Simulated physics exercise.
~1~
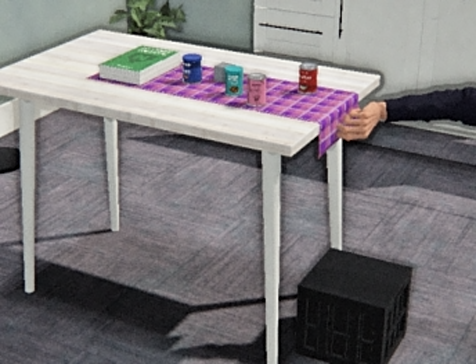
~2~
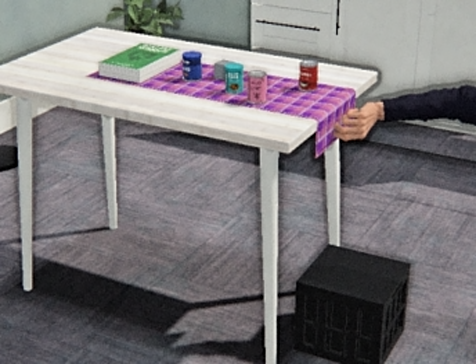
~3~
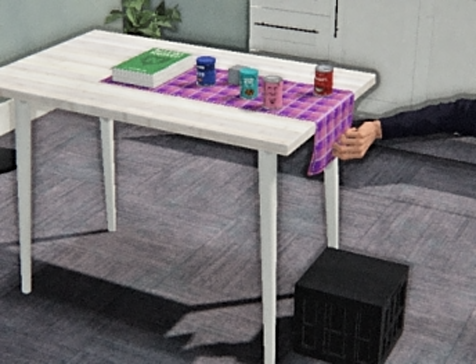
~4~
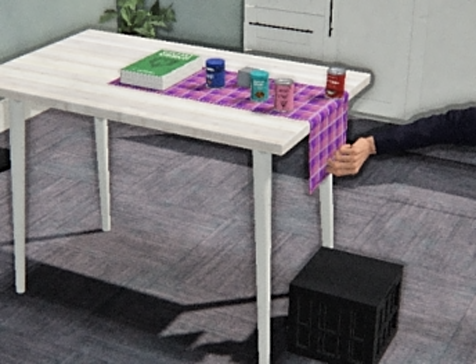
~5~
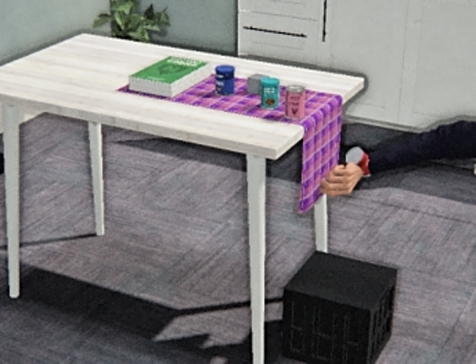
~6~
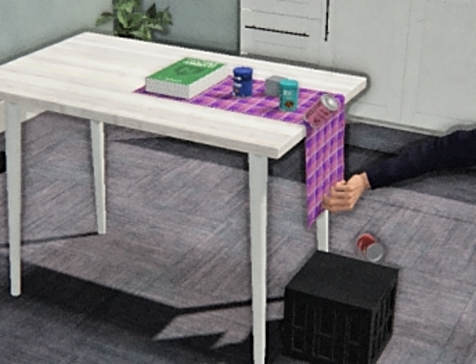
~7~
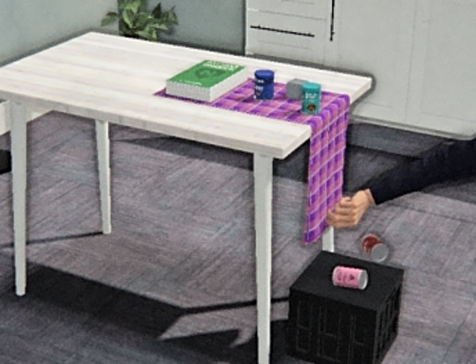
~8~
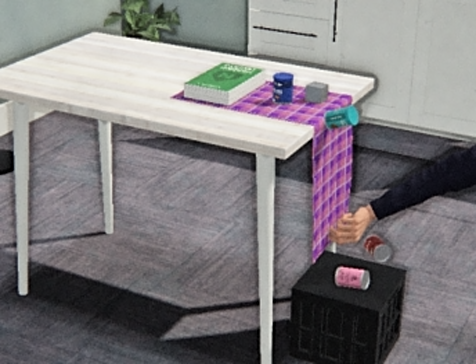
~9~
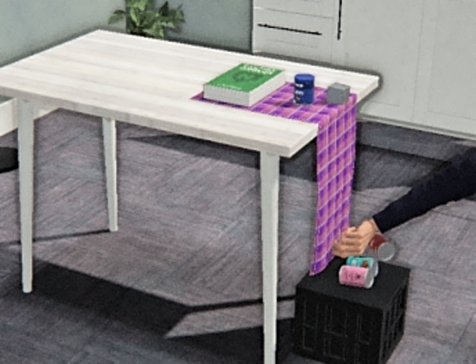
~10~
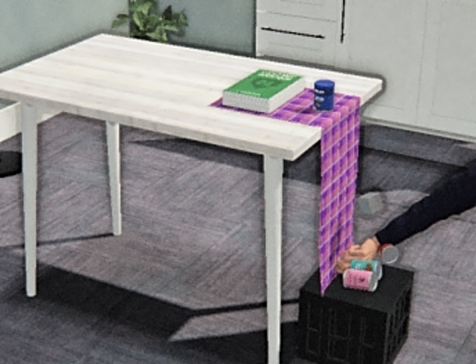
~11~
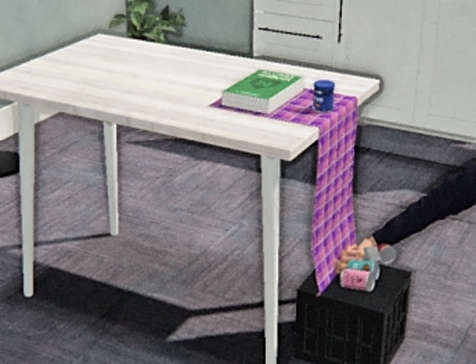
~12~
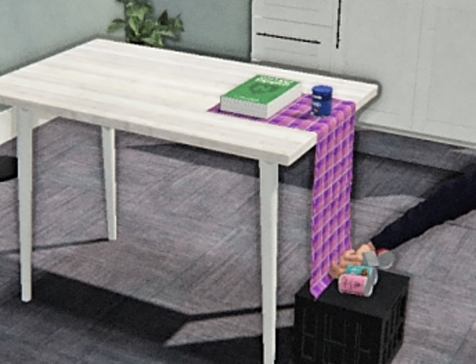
A hand pulls a purple cloth down onto a black crate, dropping four items off the table.
